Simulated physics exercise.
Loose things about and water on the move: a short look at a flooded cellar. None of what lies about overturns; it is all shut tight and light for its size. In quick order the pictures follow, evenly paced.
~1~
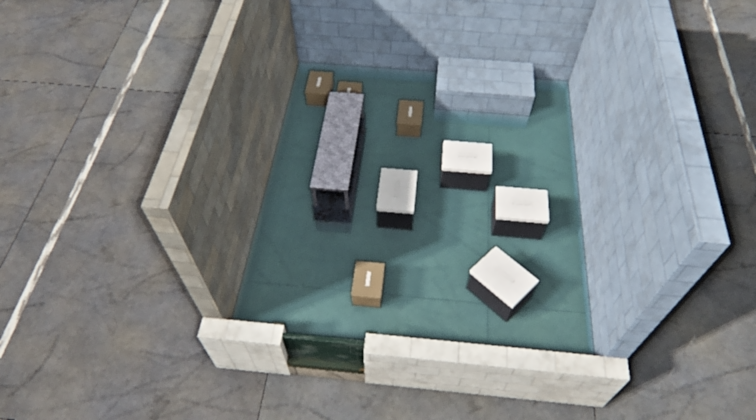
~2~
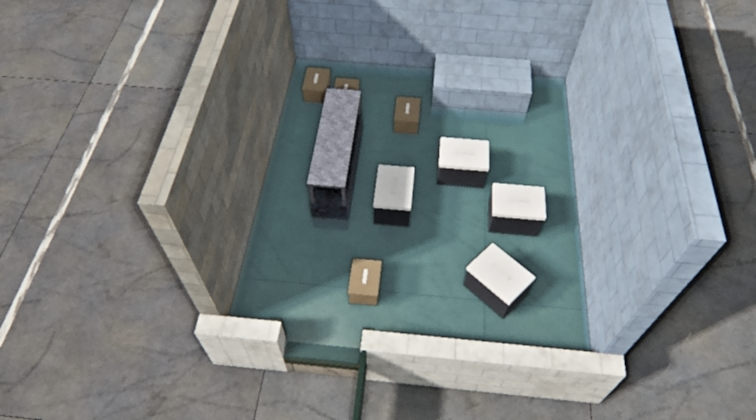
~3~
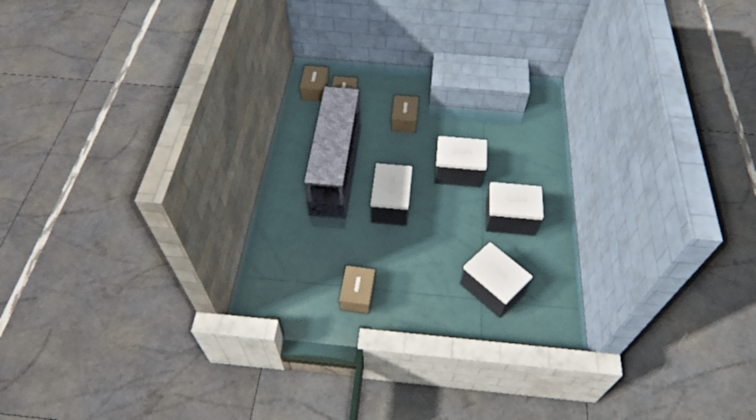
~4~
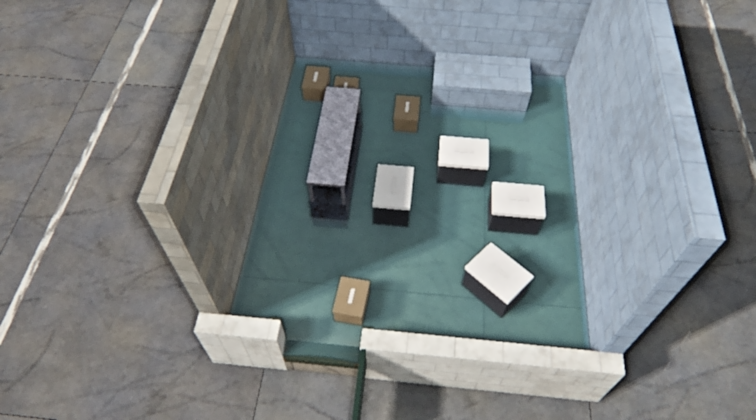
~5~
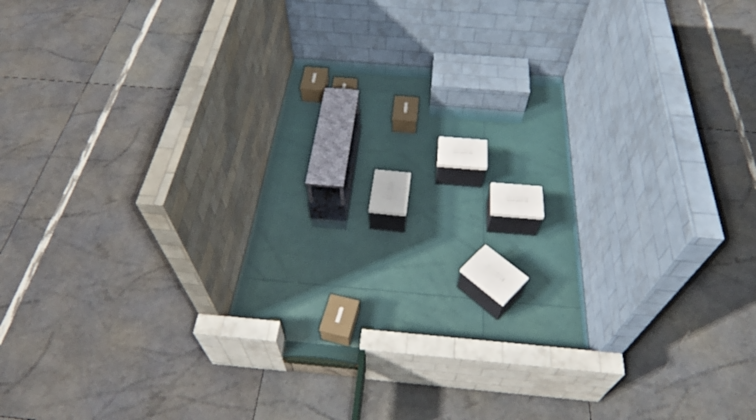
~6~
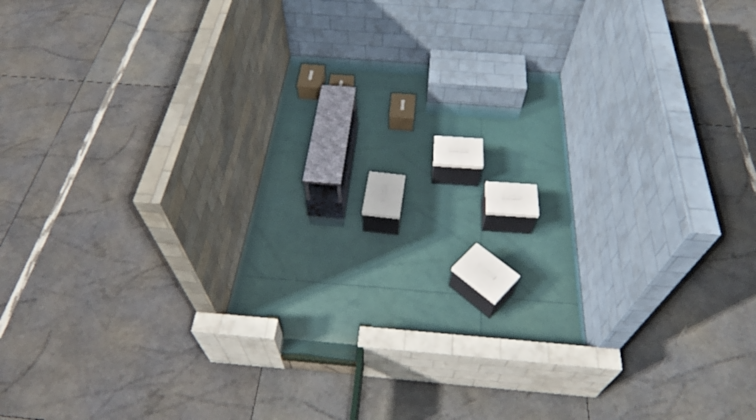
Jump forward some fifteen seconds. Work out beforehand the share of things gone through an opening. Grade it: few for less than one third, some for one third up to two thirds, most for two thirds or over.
Grade: Some.
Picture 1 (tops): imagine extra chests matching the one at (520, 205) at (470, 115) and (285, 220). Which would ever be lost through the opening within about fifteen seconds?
Result, as listed: Never gets out; ends up outside.
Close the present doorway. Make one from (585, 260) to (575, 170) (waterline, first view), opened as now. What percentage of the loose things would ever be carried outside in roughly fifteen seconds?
It comes to some 80 per cent of the lot.
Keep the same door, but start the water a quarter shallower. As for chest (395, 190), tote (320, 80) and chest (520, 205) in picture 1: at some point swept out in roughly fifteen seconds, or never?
Object by object: Carried off; trapped; trapped.
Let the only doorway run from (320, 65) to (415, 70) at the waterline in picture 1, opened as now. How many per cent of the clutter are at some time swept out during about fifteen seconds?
Roughly 60 per cent.
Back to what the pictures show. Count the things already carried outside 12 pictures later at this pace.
I count 1.
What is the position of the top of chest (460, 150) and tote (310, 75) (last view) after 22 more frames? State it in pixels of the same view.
Approximately (413, 217) for the first and (280, 145) for the second.
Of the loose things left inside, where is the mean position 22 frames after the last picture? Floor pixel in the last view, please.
The average sits close to (366, 193).
A moment on, 1 of 8 are out; 7 afloat.
Next, 1 of 8 are out; 7 afloat.
Later, 3 of 8 are out; 5 afloat.
In the end, 3 of 8 are out; 5 afloat.
